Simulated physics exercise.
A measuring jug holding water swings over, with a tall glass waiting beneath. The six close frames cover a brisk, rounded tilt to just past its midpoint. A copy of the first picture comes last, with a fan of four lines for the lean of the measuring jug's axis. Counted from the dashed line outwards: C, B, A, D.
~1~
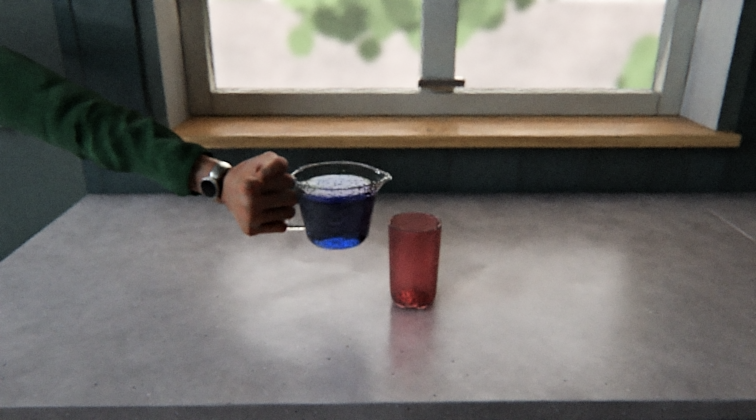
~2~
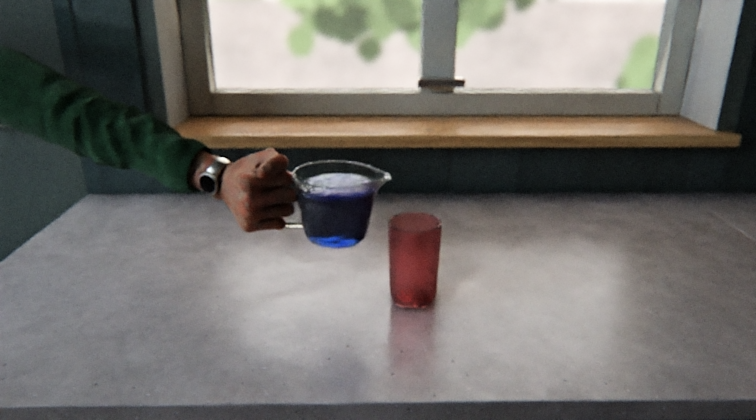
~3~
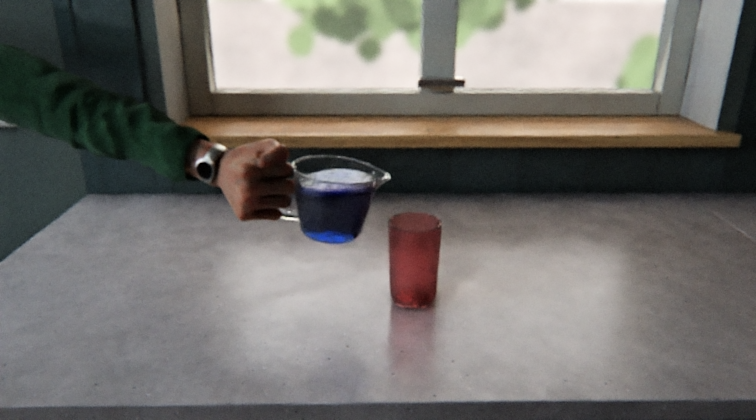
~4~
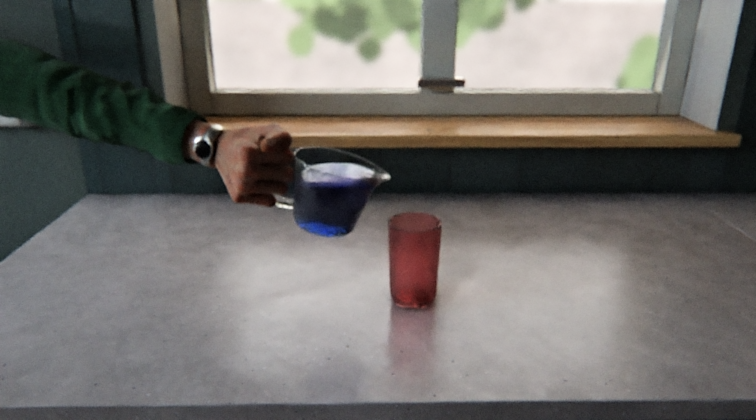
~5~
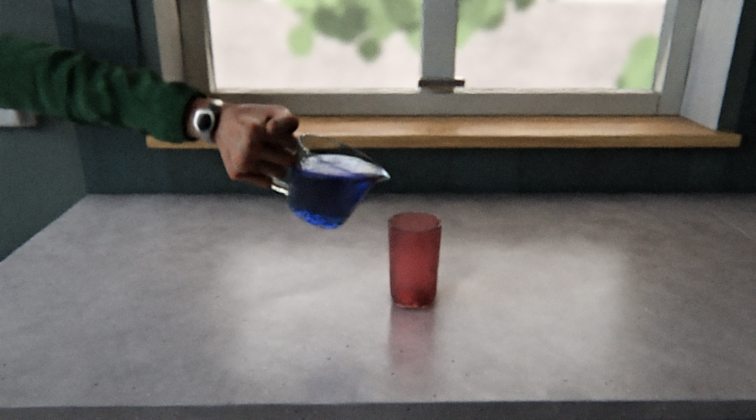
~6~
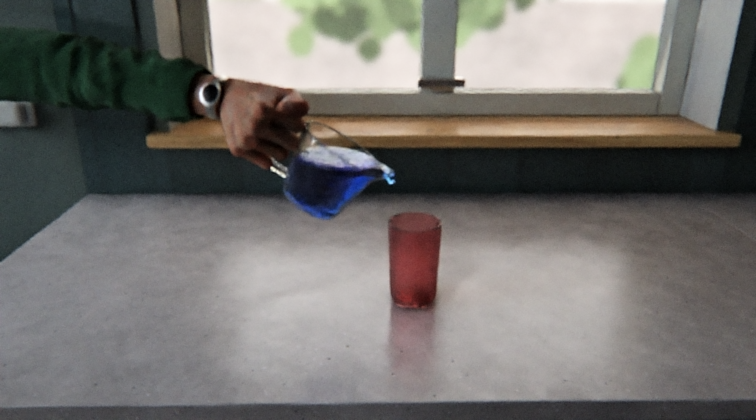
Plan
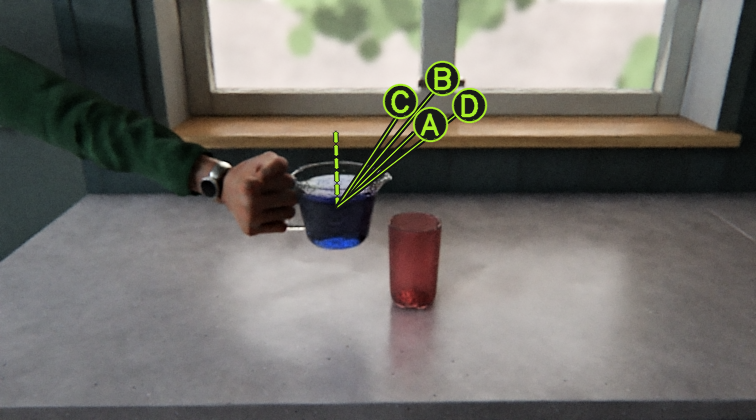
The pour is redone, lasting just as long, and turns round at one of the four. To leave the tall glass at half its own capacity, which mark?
I would pick mark A.
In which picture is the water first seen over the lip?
In picture 6.
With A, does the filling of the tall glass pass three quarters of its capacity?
No, it does not.
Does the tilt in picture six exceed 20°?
Yes.
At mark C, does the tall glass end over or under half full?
Under half.
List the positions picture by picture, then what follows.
Upright, lip at (390, 177); rim of the tall glass round (415, 221); nothing has left yet, in the first frame.
Upright, lip at (390, 177); nothing has left yet, in the second frame.
Tipped about 7°, lip at (390, 177); nothing has left yet, in the third frame.
Tipped about 14°, lip at (389, 177); nothing has left yet, in the fourth frame.
Tipped about 23°, lip at (389, 177); nothing has left yet, in the fifth frame.
Tipped about 33°, lip at (388, 177); water is over the lip, down to (388, 177), in the sixth frame.
On the marked copy, A at (413, 133); B at (432, 92); C at (395, 118); D at (455, 115).
With A, the tall glass ends with about 50 % of what it can hold.
With B, the tall glass ends with about 37 % of what it can hold.
With C, the tall glass ends with about 25 % of what it can hold.
With D, the tall glass ends with about 64 % of what it can hold.
